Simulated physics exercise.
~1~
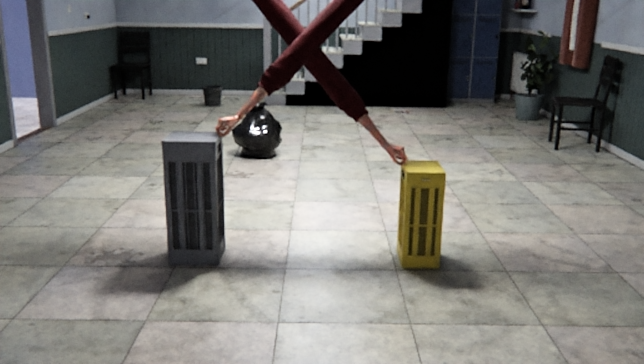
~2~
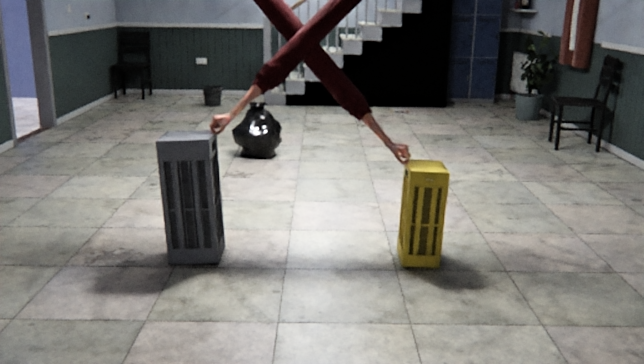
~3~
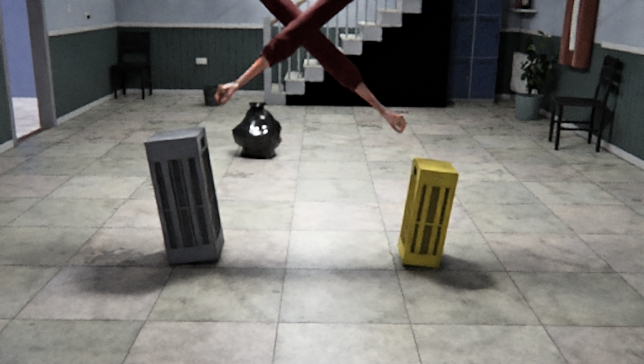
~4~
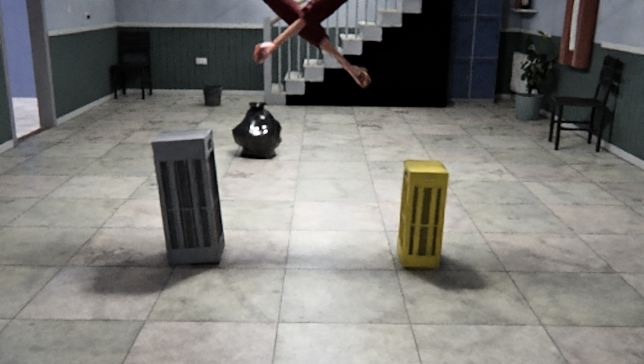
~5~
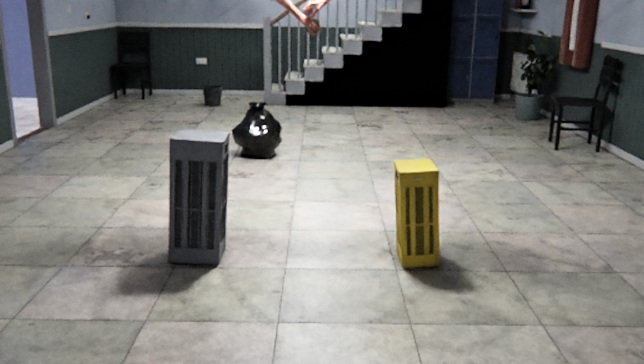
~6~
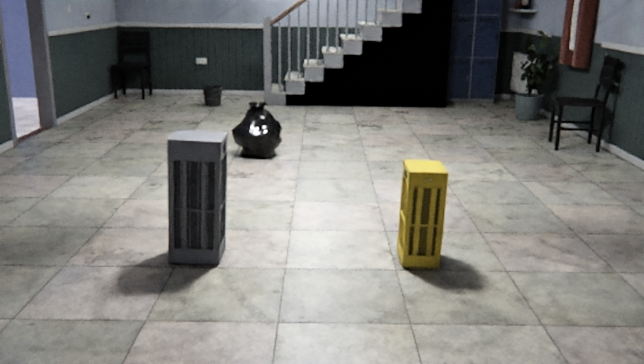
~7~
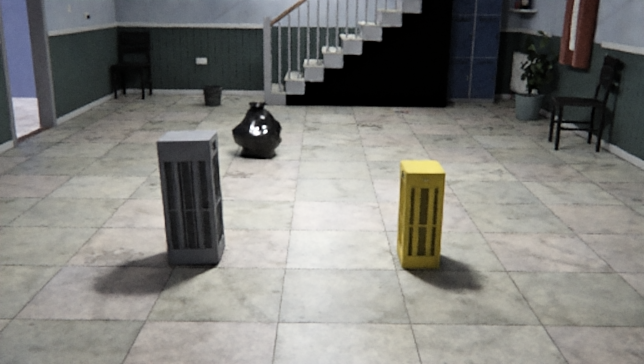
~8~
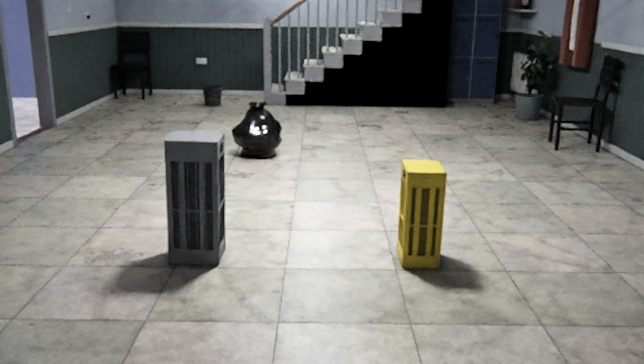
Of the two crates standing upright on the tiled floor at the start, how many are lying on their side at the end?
None of them are lying down, as both the grey crate and the yellow crate are still upright at the end.
